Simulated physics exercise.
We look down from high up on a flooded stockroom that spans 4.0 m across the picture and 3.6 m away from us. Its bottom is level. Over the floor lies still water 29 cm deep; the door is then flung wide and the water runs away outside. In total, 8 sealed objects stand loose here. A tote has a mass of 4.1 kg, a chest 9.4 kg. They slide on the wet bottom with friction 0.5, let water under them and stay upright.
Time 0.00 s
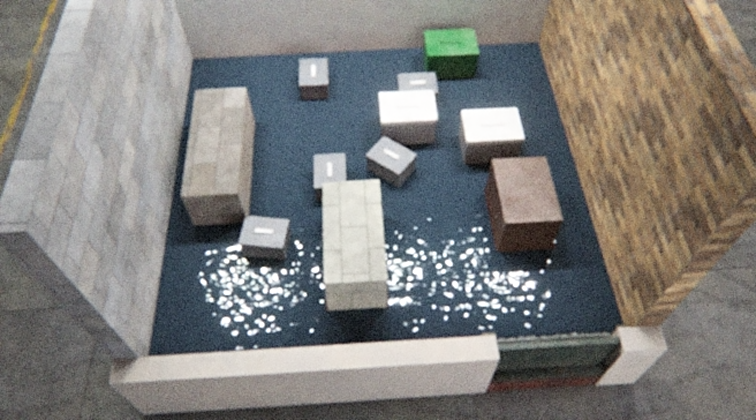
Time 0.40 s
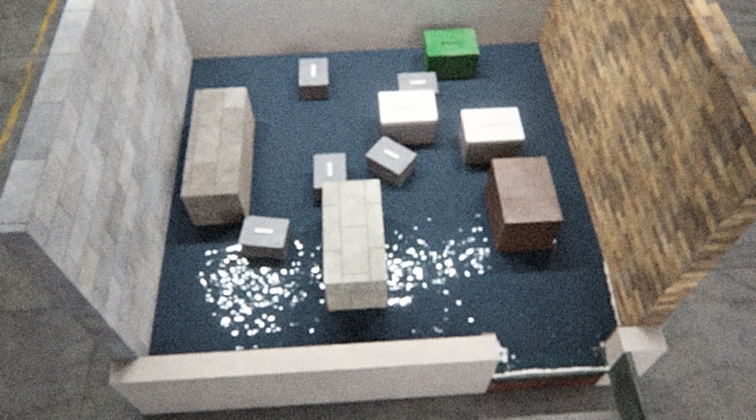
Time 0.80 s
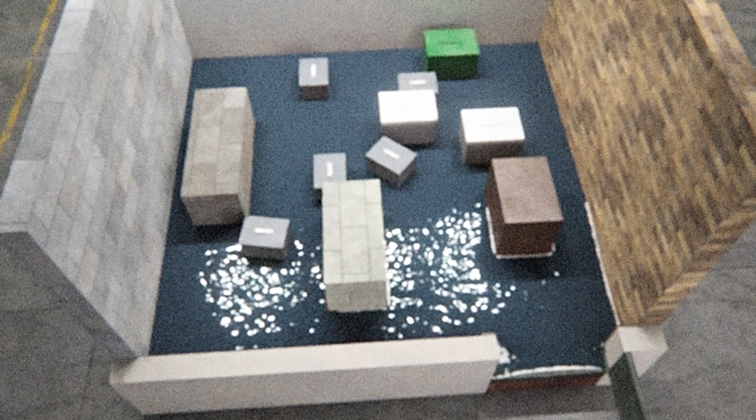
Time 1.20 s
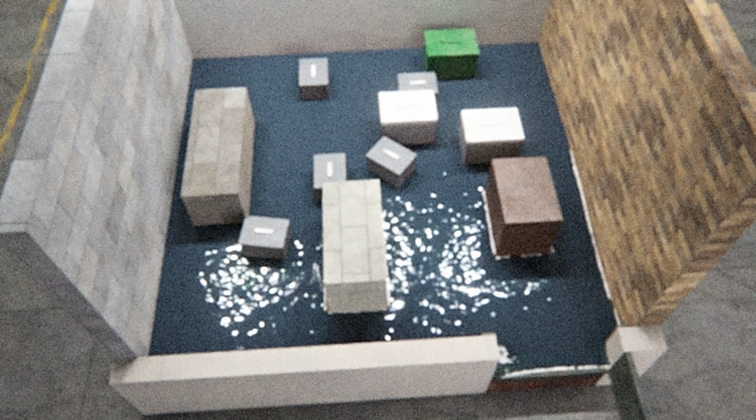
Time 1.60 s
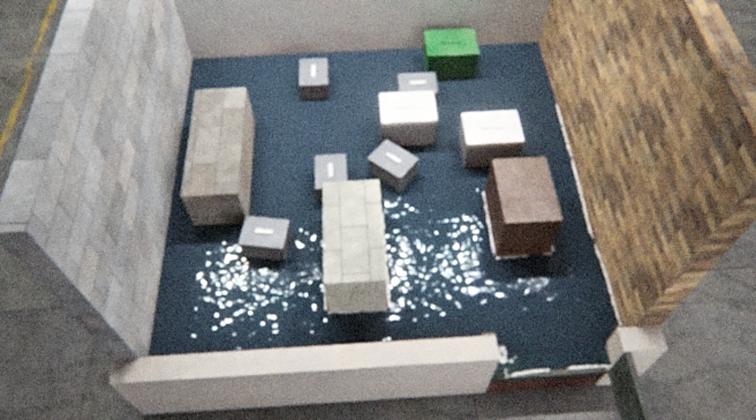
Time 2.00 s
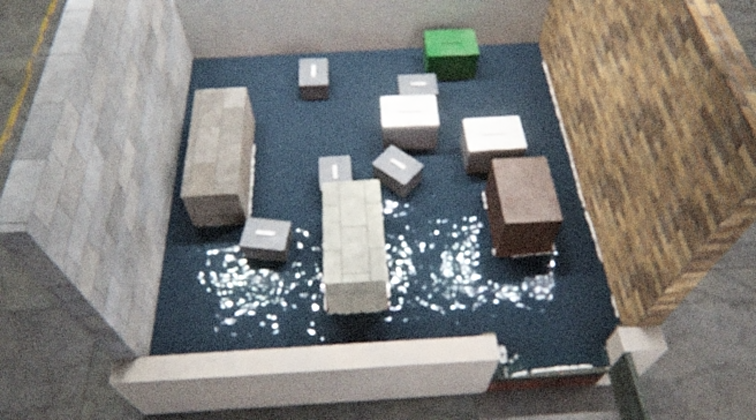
A dark panel in the low front wall swings outward at the right, opening a gap in the flooded room; then a few white and gray boxes shift slightly toward the front while the green chest stays at the back.
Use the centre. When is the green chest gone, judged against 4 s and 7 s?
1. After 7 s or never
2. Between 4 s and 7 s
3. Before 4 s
After 7 s or never.
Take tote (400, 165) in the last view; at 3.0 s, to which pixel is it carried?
My estimate: Around (422, 192).
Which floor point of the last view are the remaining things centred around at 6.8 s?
I'd put it around (437, 194).
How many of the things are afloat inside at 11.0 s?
Answer: 6.
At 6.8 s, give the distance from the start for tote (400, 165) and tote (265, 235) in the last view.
So you get 200 cm for the one named first, 20 cm for the other.
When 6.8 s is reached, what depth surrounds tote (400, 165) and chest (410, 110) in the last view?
First roughly 19 cm, second roughly 21 cm.
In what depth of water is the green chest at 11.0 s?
The depth there is around 17 cm.
After 3.0 s the green chest is near (455, 50), 0.1 m from its start, afloat; 0 of 8 are out; 8 afloat.
After 6.8 s the green chest is near (474, 60), 0.3 m from its start, afloat; 0 of 8 are out; 8 afloat.
After 11.0 s the green chest is near (493, 80), 0.6 m from its start, afloat; 2 of 8 are out; 6 afloat.
After 15.0 s the green chest is near (512, 101), 1.0 m from its start, afloat; 3 of 8 are out; 5 afloat.
